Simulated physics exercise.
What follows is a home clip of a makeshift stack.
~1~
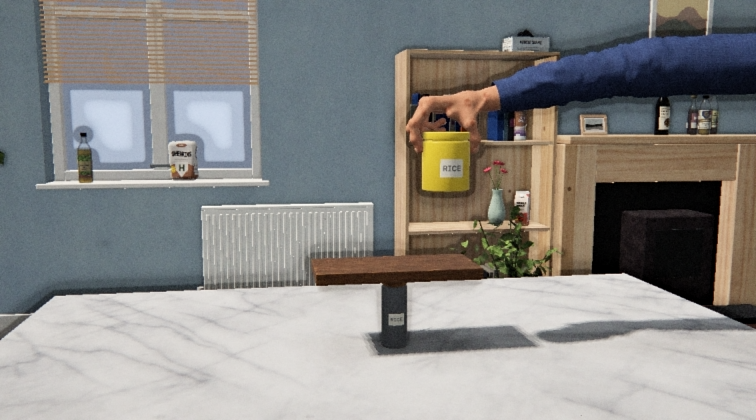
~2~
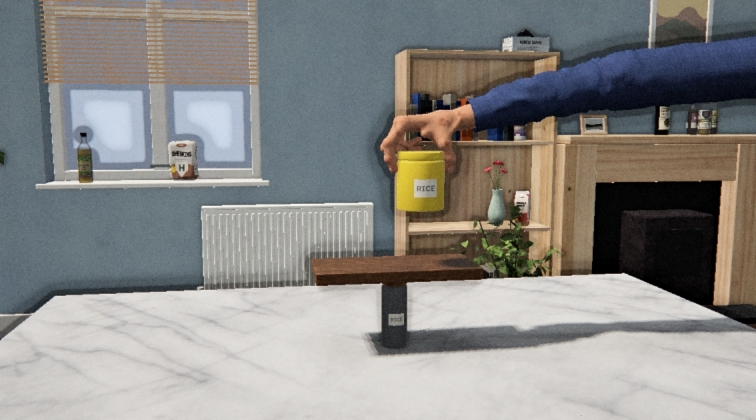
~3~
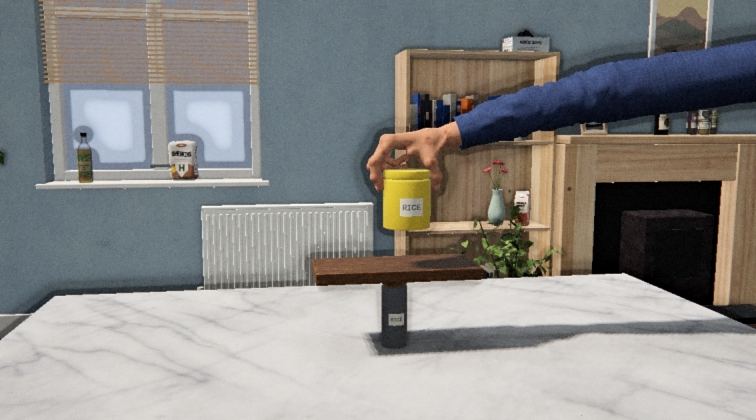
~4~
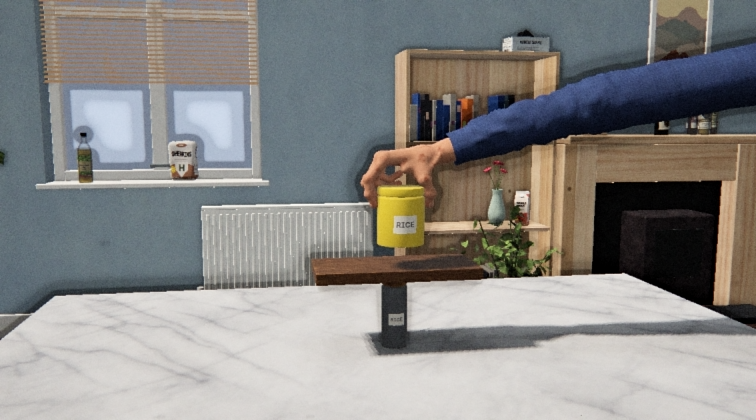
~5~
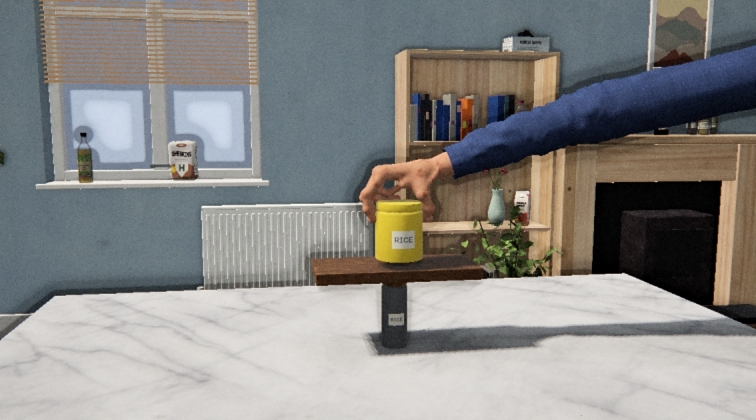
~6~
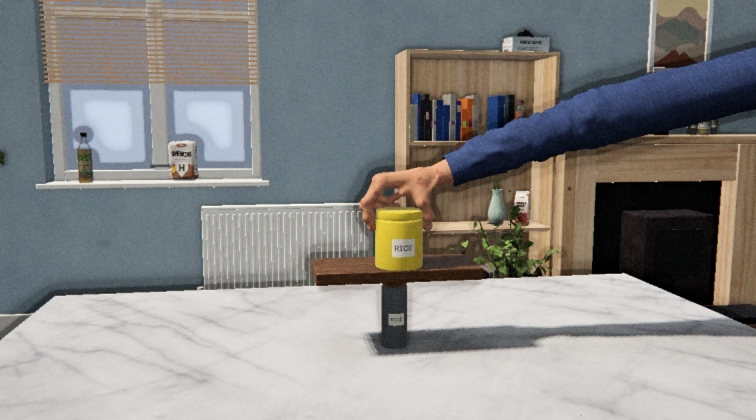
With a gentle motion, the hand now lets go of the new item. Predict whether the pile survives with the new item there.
Looks to me like it is stable after that.
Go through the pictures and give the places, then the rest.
In the first frame, still above its spot; yellow jar (446, 161); brown board (394, 269).
In the second frame, still above its spot; yellow jar (420, 180); brown board (394, 269).
In the third frame, still above its spot; yellow jar (407, 198); brown board (394, 269).
In the fourth frame, still above its spot; yellow jar (401, 215); brown board (394, 269).
In the fifth frame, still above its spot; yellow jar (399, 230); brown board (394, 269).
In the sixth frame, set down, still held; yellow jar (399, 238); brown board (394, 269).
Then, 0.20 s on from there, no change.
Then, 0.50 s on from there, yellow jar resting near (399, 239).
In the end, all 3 unmoved. At the end, from the last picture's camera, yellow jar near (399, 239). The stack keeps its balance.
